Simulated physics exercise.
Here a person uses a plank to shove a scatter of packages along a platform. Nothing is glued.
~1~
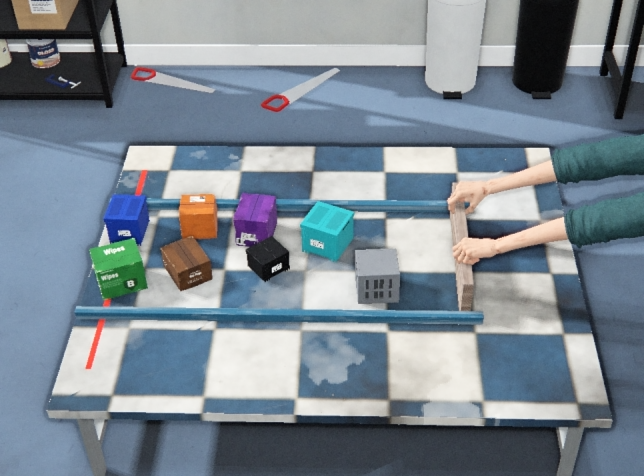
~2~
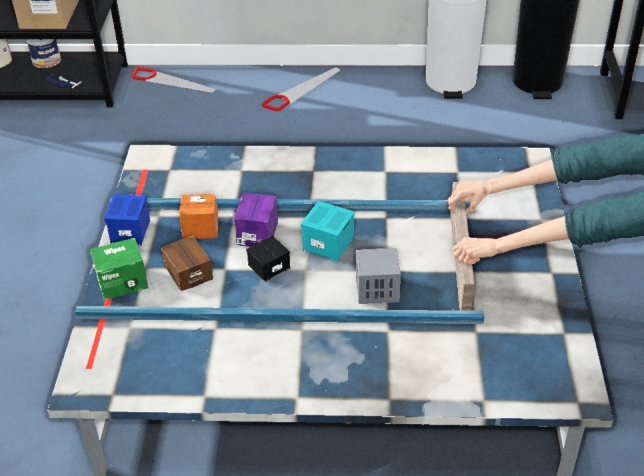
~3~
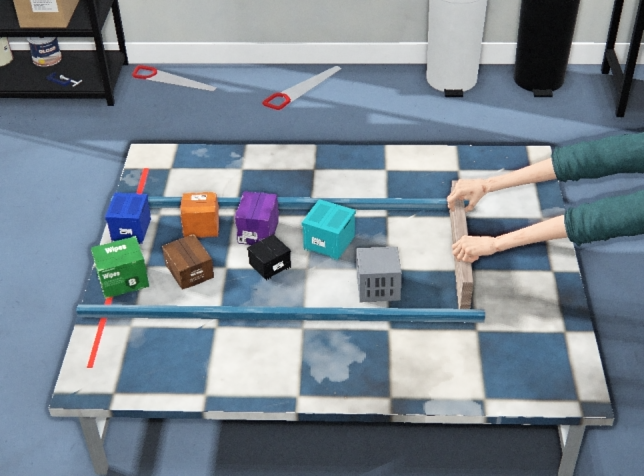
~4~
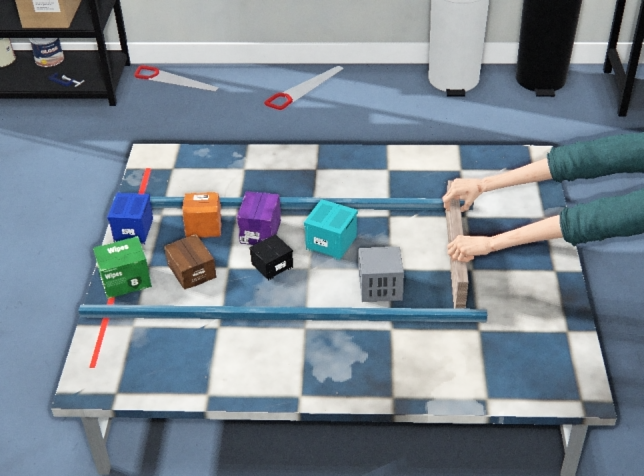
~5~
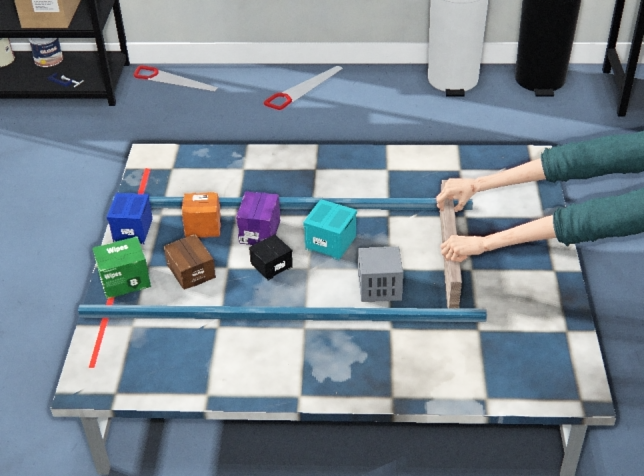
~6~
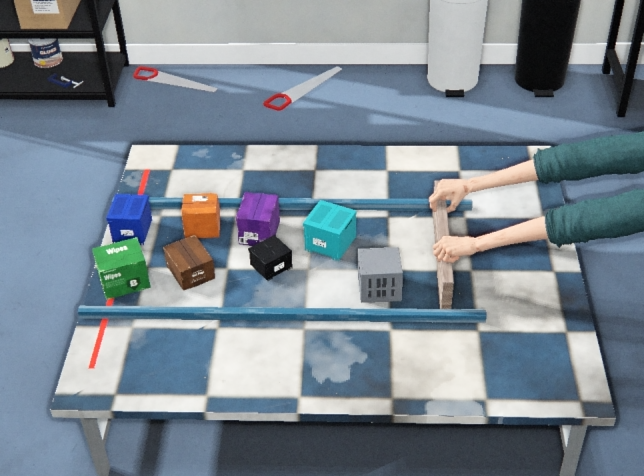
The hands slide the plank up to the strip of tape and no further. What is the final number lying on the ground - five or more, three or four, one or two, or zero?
It ends at five or more.
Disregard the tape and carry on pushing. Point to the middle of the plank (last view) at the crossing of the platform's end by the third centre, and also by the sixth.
I'd say close to (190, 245), and after that close to (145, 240).
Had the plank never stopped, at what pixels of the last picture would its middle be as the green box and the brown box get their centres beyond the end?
The green box gives roughly (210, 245), the brown box roughly (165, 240).
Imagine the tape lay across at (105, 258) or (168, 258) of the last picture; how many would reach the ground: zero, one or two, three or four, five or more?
Count per tape, in the order given: More than four, then three to four.
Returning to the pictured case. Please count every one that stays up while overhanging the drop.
The count is 2.
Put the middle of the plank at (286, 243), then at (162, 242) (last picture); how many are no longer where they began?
5, then 8.
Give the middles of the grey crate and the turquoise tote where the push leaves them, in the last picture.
Final positions - grey crate around (92, 273), turquoise tote around (105, 229).
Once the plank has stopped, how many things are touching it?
Number in contact with it: 2.
Early on, none off yet; blue tote at rest near (130, 219); green box at rest near (122, 268); brown box at rest near (189, 263).
A while later, none off yet; blue tote at rest near (130, 219); green box at rest near (122, 268); brown box travelled a little near (174, 266).
Further along, one off so far; blue tote down on the ground near (92, 289); green box leaning well over near (57, 305); brown box travelled well along near (108, 277).
Finally, the number that fall off is five or more; lost, black tote, purple parcel, orange box, brown box, green box and blue tote.
